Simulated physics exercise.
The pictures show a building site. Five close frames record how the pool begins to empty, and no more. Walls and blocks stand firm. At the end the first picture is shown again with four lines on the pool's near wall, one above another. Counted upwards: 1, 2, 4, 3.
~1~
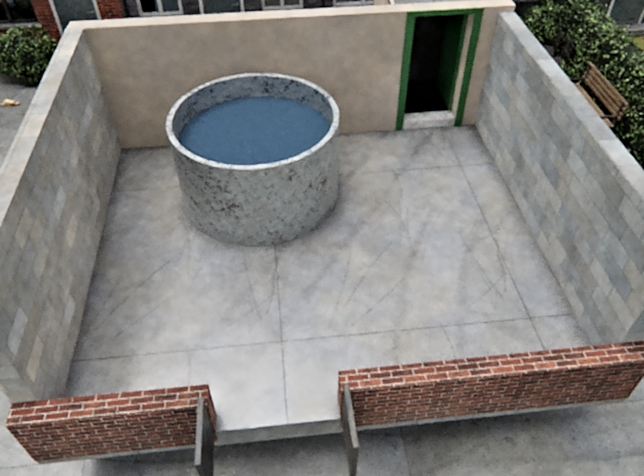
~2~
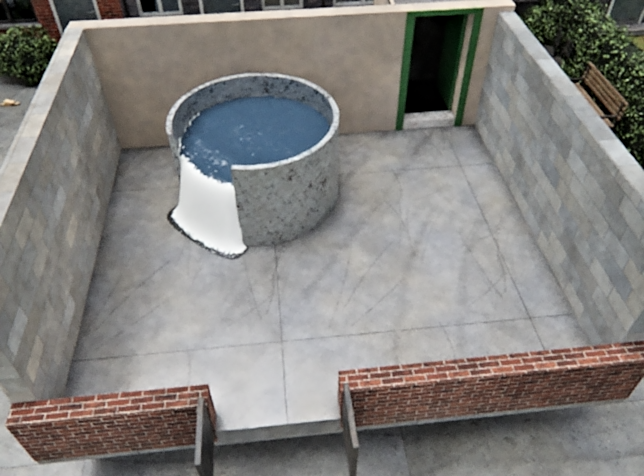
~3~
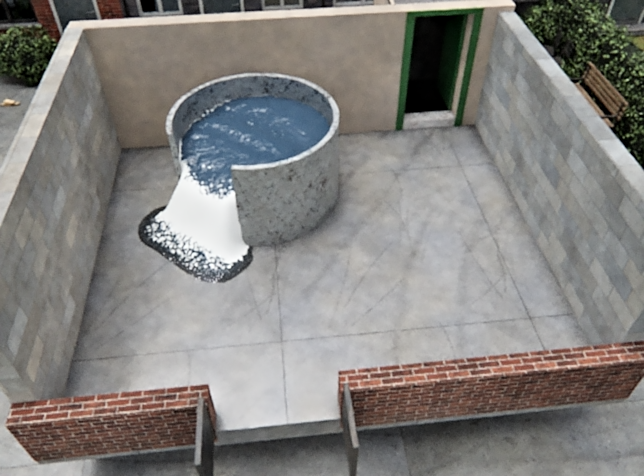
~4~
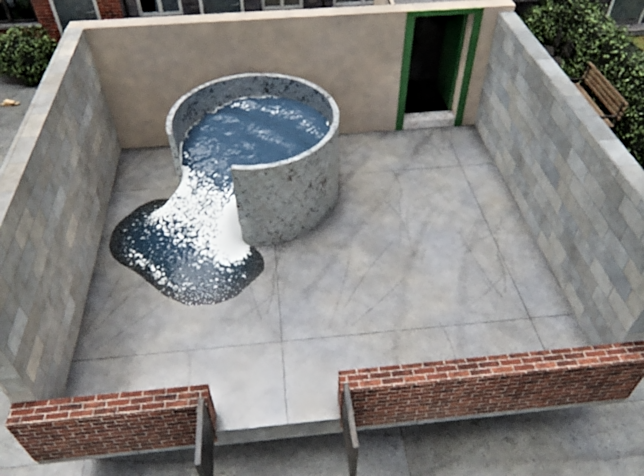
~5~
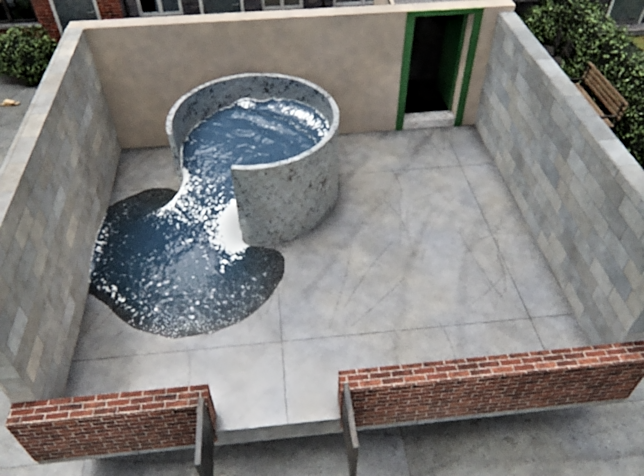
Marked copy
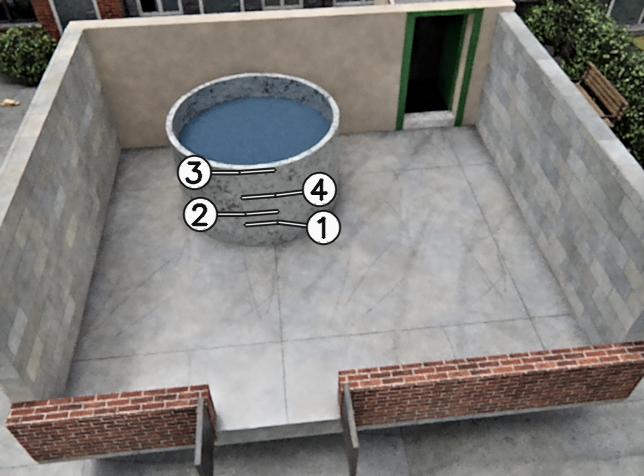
We see a round stone pool of blue water in a walled yard when its front left side opens and white, foaming water pours out, spreading across the grey floor in a widening dark puddle that reaches the left wall.
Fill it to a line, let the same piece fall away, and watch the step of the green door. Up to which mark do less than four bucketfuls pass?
Line 4.
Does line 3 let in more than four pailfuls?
Yes, it does.
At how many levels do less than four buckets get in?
Three.
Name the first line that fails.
Line 3.
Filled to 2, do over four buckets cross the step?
No.
On the marked copy, 1 at (262, 223); 2 at (261, 212); 3 at (256, 171); 4 at (259, 196); from the bottom up 1, 2, 4, 3.
With 1, nothing gets over.
With 2, nothing gets over.
With 3, about 11 bucketfuls get in.
With 4, a bucket or two gets in.
